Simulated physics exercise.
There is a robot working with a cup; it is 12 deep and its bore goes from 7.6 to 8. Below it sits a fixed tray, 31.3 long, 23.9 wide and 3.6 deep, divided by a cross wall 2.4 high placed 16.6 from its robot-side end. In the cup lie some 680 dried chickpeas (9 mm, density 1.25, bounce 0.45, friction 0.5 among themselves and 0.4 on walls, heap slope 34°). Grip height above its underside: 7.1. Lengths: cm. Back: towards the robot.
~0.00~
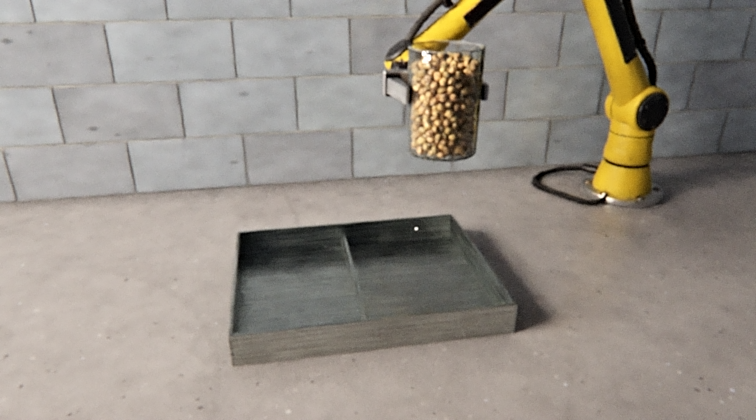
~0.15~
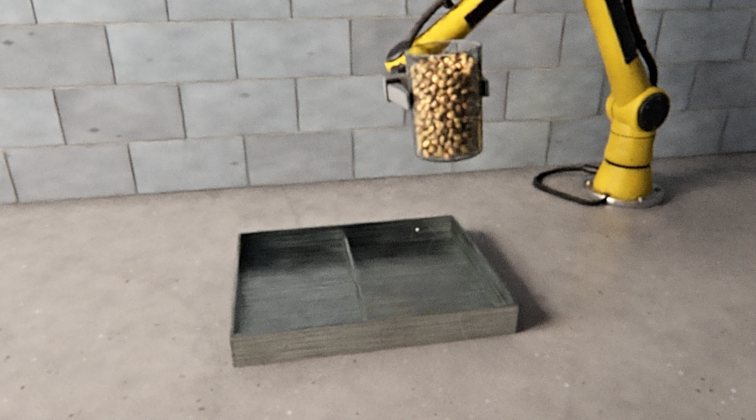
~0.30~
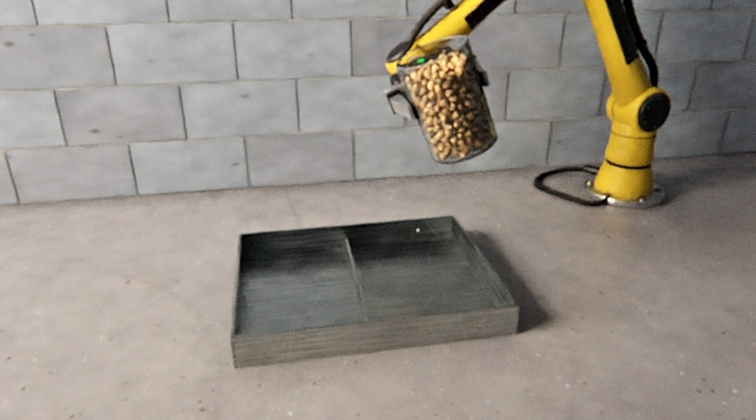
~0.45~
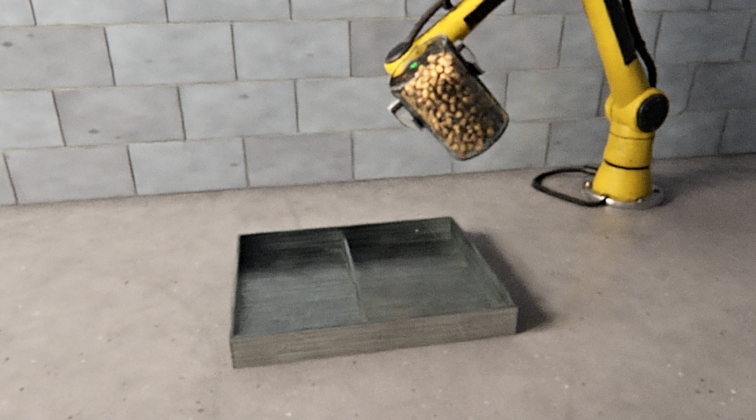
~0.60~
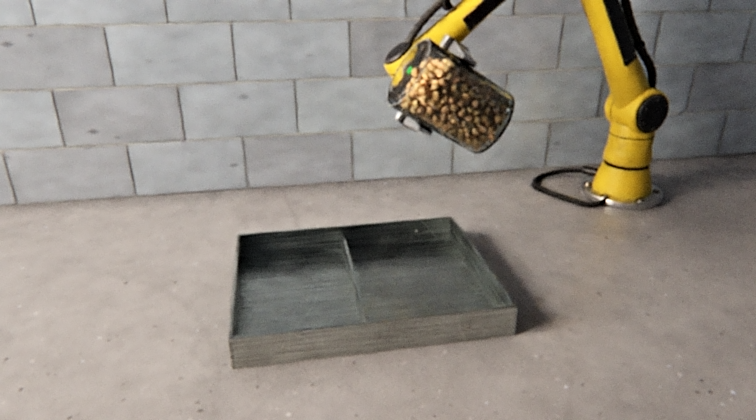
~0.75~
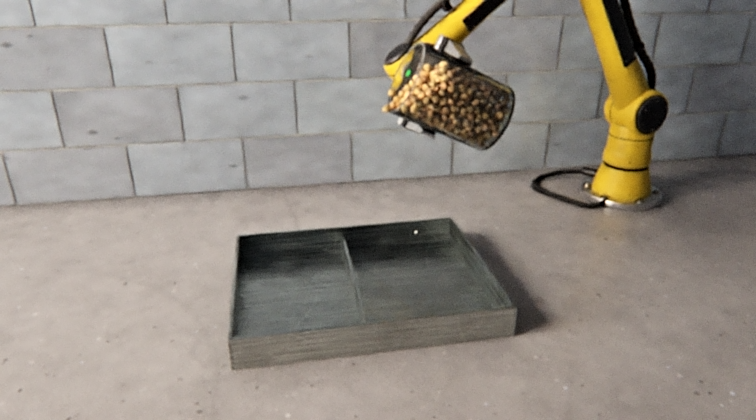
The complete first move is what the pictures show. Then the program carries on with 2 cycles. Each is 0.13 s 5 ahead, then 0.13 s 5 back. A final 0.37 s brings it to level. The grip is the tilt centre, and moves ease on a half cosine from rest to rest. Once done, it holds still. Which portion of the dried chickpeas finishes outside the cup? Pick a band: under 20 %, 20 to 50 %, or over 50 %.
20 to 50 %.
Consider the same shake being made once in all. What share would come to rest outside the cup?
It would come to about 15 %.
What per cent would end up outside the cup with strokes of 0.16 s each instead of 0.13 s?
It would come to roughly 20 %.
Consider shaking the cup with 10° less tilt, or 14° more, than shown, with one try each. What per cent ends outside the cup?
About 15 and 55 %.
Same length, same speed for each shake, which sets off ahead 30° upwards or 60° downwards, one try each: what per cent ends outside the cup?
Roughly 40 per cent, then 5 per cent.
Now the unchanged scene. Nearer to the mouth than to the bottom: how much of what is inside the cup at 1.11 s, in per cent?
Near 35 in a hundred.
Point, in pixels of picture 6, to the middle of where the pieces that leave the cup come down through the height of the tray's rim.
Near (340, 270).
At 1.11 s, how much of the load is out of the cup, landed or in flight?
About 15 per cent.
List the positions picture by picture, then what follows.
Cup middle at (444, 102), level; upper third of the load around (446, 80), from x 415 to 475, top at y 60; 681 in the cup, in the first picture.
Cup middle at (446, 102), tilted 6° forward; upper third of the load around (446, 80), from x 415 to 475, top at y 60, in the second picture.
Cup middle at (449, 102), tilted 22° forward; upper third of the load around (447, 82), from x 410 to 490, top at y 60, in the third picture.
Cup middle at (450, 101), tilted 42° forward; upper third of the load around (446, 84), from x 405 to 500, top at y 55, in the fourth picture.
Cup middle at (452, 99), tilted 58° forward; upper third of the load around (447, 84), from x 405 to 505, top at y 60, in the fifth picture.
Cup middle at (452, 99), tilted 64° forward; upper third of the load around (451, 86), from x 385 to 505, top at y 65; 681 in the cup, in the sixth picture.
After 1.11 s, tilted 64° forward, highest piece 28 above the table; 570 in the cup, 36 in the far-side part, 1 in the robot-side part, 74 in flight or on a rim.
After 1.46 s, tilted 30° forward, highest piece 29 above the table; 484 in the cup, 118 in the far-side part, 71 in the robot-side part, 1 on the table or floor, 7 in flight or on a rim.
After 1.84 s, level, highest piece 28 above the table; 483 in the cup, 121 in the far-side part, 75 in the robot-side part, 2 on the table or floor.
After 2.89 s, level, highest piece 28 above the table; 483 in the cup, 121 in the far-side part, 75 in the robot-side part, 2 on the table or floor.
At rest, 483 in the cup, 121 in the far-side part, 75 in the robot-side part, 2 on the table or floor. That is 29 % outside the cup.
